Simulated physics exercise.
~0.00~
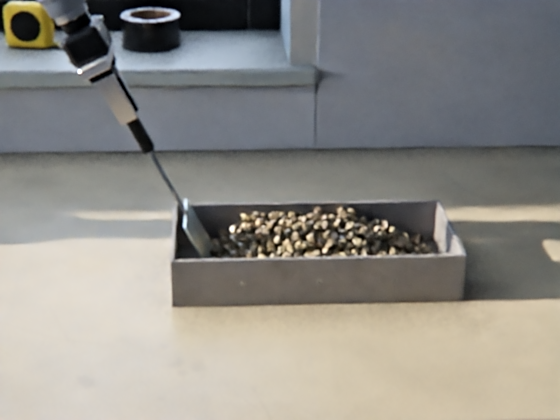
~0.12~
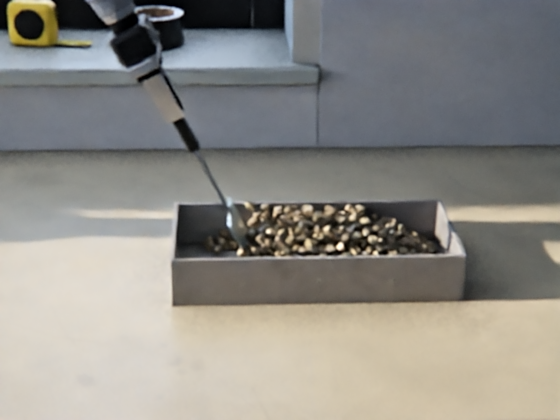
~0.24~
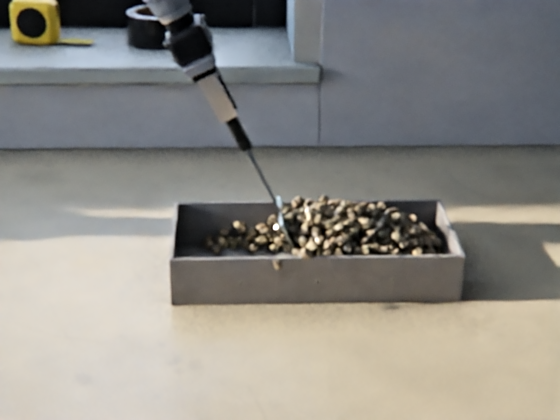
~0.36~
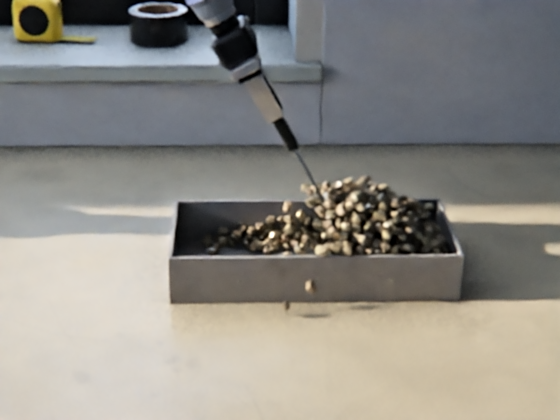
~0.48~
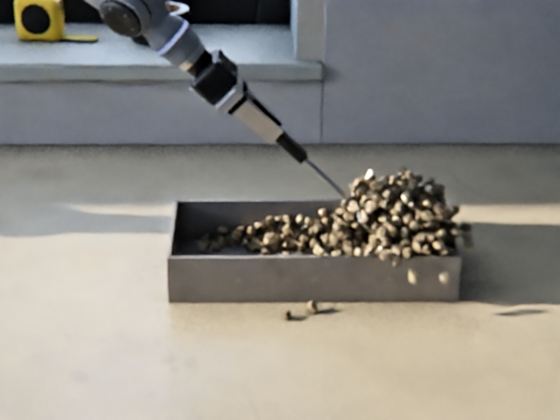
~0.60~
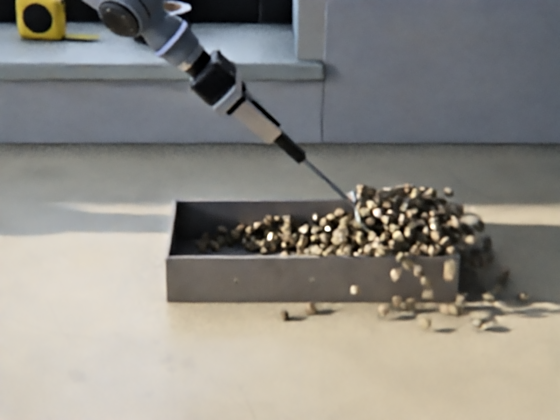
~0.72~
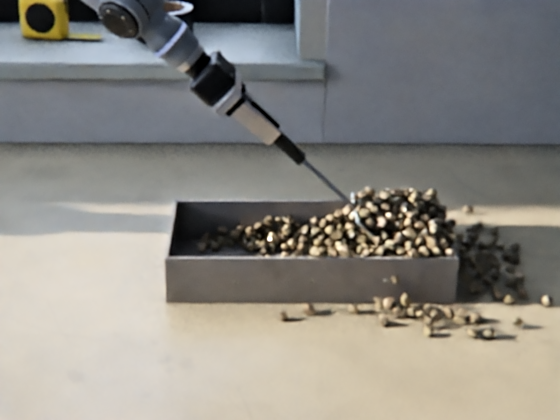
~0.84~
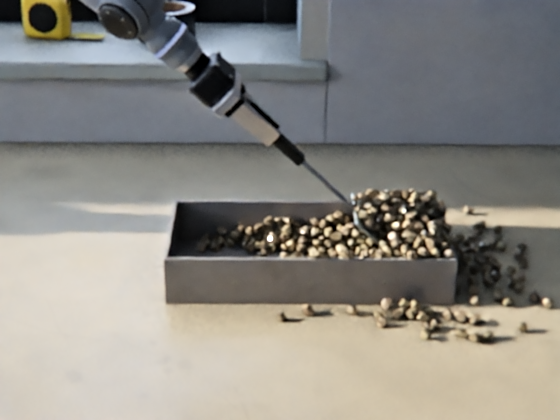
Pebbles pile up rightward as a robot arm pushes them, some spilling onto the table.
